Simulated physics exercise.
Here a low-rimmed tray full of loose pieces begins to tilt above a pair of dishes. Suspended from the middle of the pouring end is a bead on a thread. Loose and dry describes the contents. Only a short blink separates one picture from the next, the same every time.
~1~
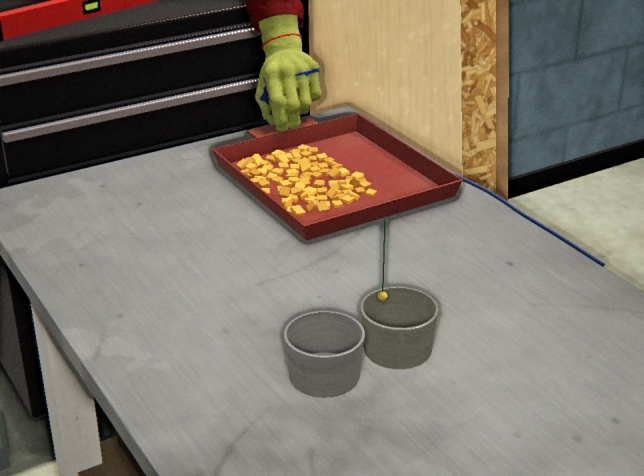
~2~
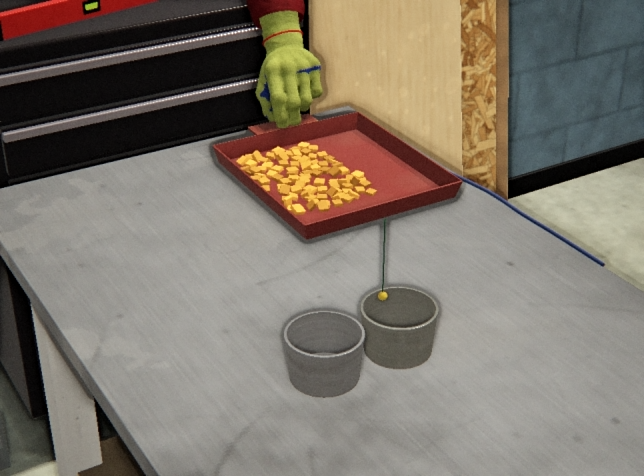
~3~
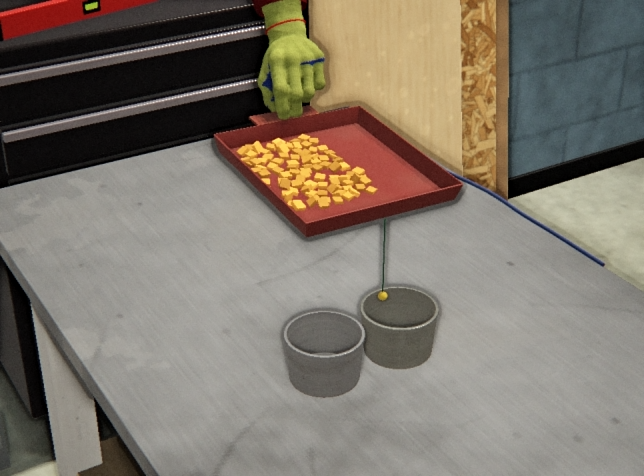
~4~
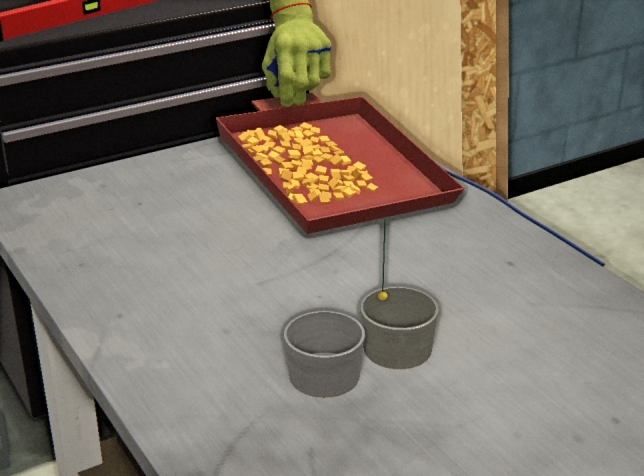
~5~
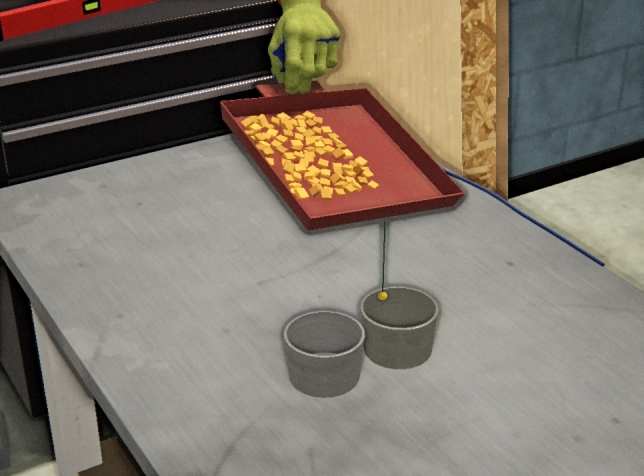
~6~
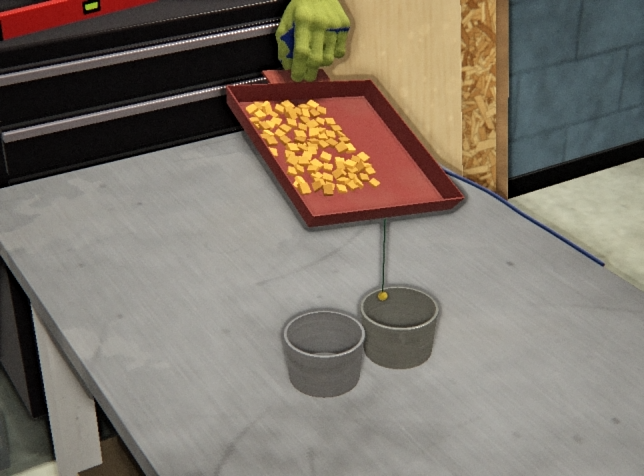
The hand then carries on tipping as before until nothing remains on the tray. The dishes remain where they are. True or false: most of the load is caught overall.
False - less than half is caught.
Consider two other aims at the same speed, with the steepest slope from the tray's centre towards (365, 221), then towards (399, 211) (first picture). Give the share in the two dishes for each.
Near 60 % and, after that, 20 %.
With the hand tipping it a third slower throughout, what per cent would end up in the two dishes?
Near 20 in a hundred.
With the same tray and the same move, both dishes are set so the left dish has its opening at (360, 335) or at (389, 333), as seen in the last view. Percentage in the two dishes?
The first try gives 40 per cent, the second 30 per cent.
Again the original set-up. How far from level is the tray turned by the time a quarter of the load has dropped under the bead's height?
Around 85 degrees of turn.
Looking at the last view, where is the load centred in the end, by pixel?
About (452, 328).
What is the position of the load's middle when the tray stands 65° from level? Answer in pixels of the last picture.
I'd put it at about (415, 199).
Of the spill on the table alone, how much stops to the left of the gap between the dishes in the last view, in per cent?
It works out at some 0 percent.
Shortly afterwards, tray tipped steeply; all but a few on the tray; only a few in the air.
Next, tray tipped past a quarter turn; near half on the tray; a little in the right dish; near a quarter outside both; near a quarter in the air.
Some moments later, tray tipped past a quarter turn; near a quarter in the right dish; the bulk outside both.
In the end, tray tipped past a quarter turn; none at all in the left dish; near a quarter in the right dish; the bulk outside both.
